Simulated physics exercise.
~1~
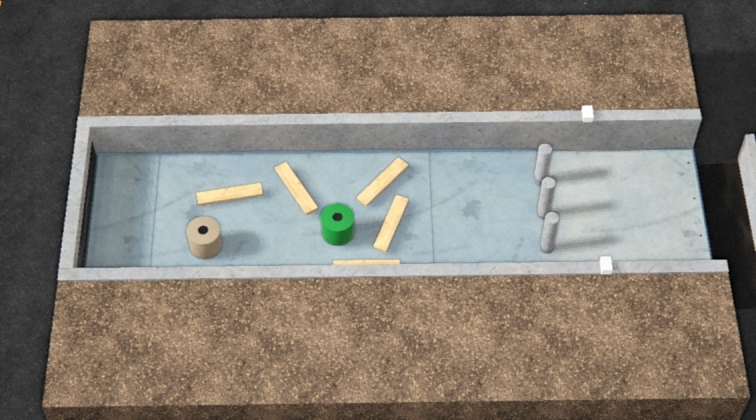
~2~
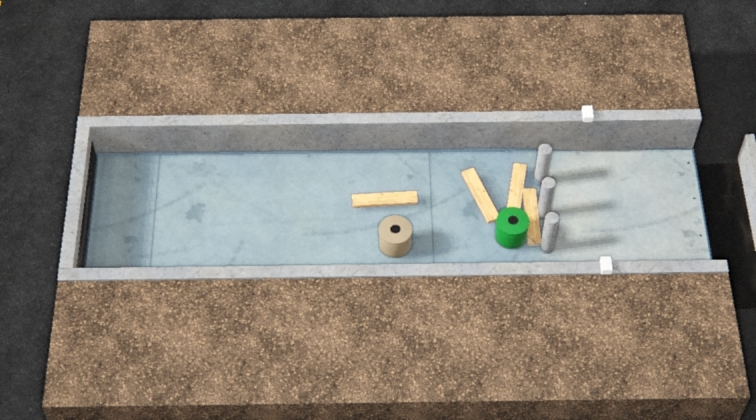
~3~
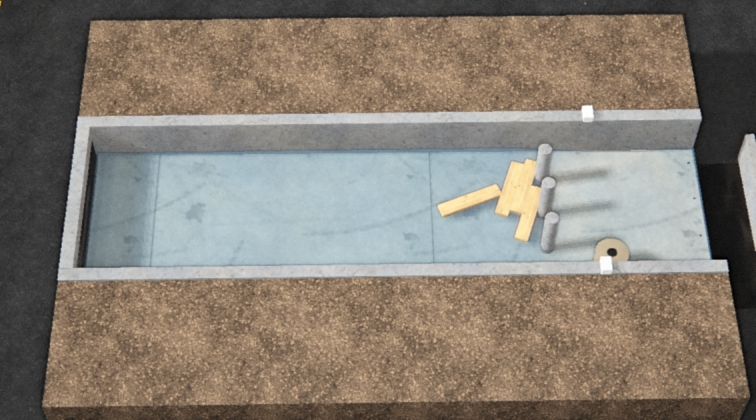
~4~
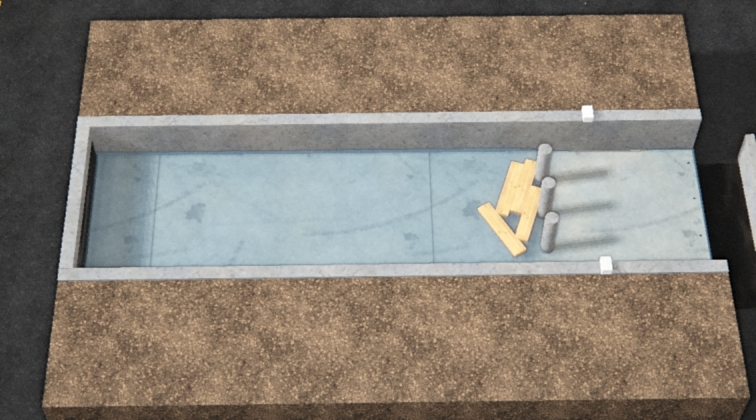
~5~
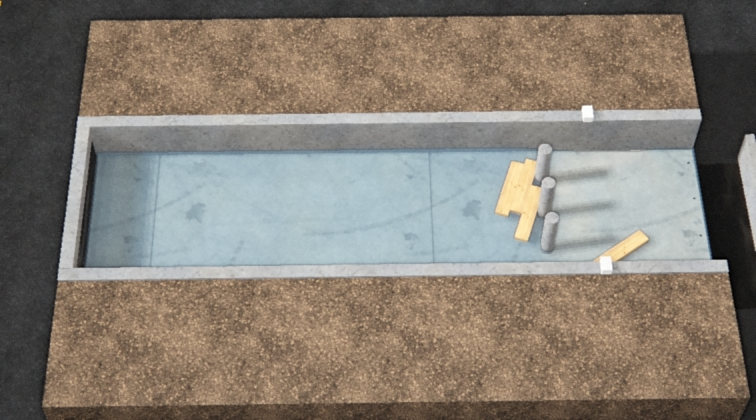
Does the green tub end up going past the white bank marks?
Yes, the green tub gets past the white marks and is gone from the channel by the end, while a cluster of boards stays at the posts.
